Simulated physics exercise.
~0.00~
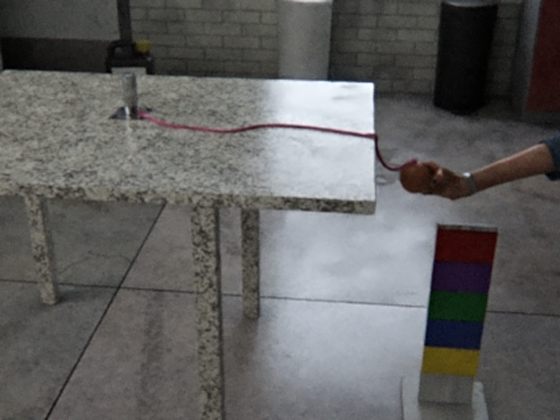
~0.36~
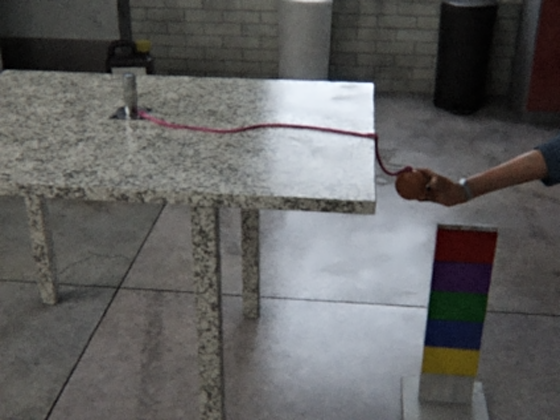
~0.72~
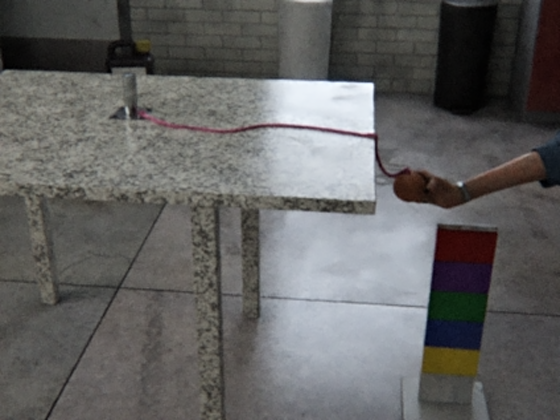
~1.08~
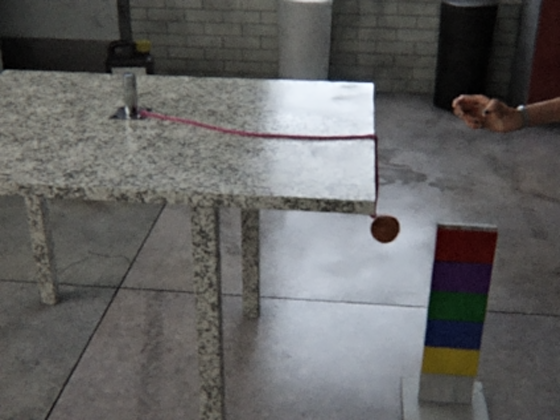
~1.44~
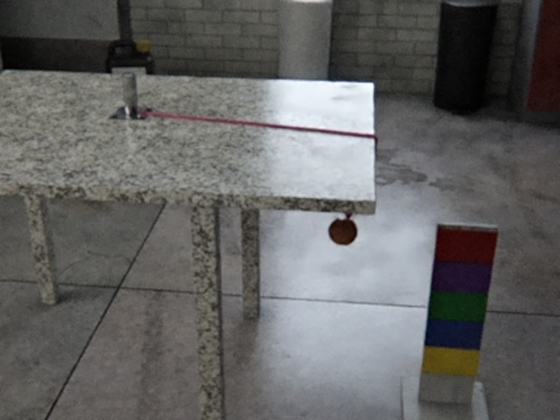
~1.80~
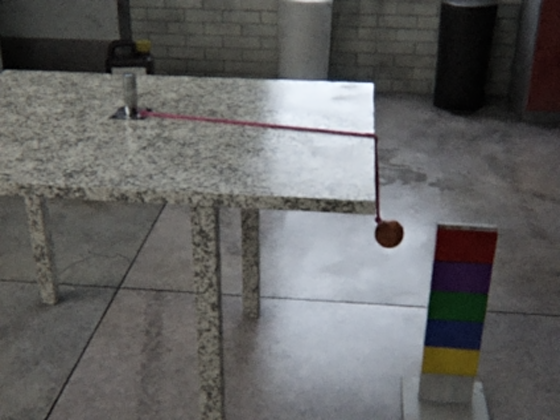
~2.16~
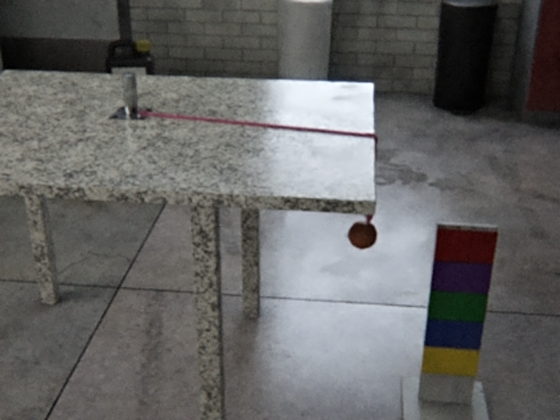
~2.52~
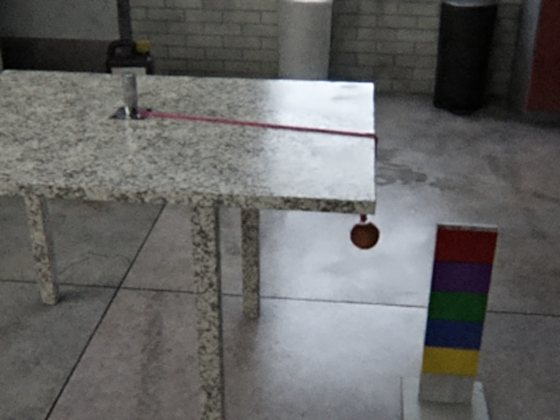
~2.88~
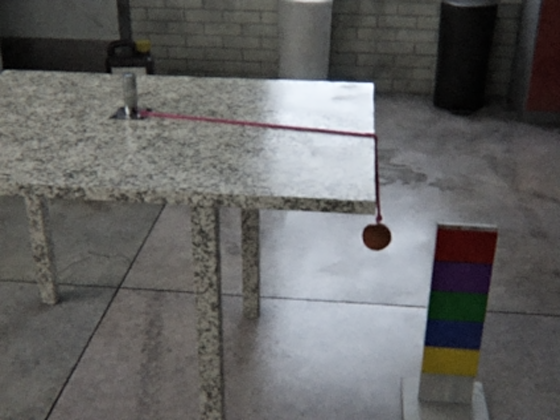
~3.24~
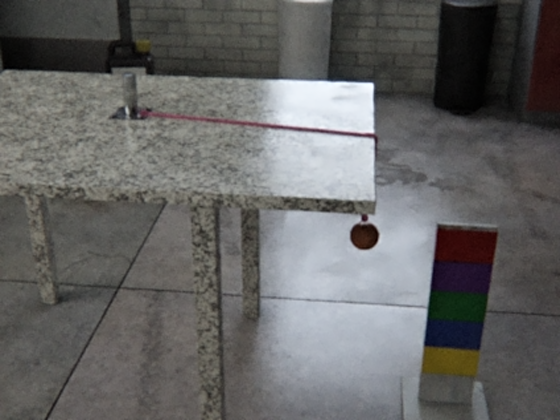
An orange ball on a red cord drops from a hand, swings, and hangs level with red.
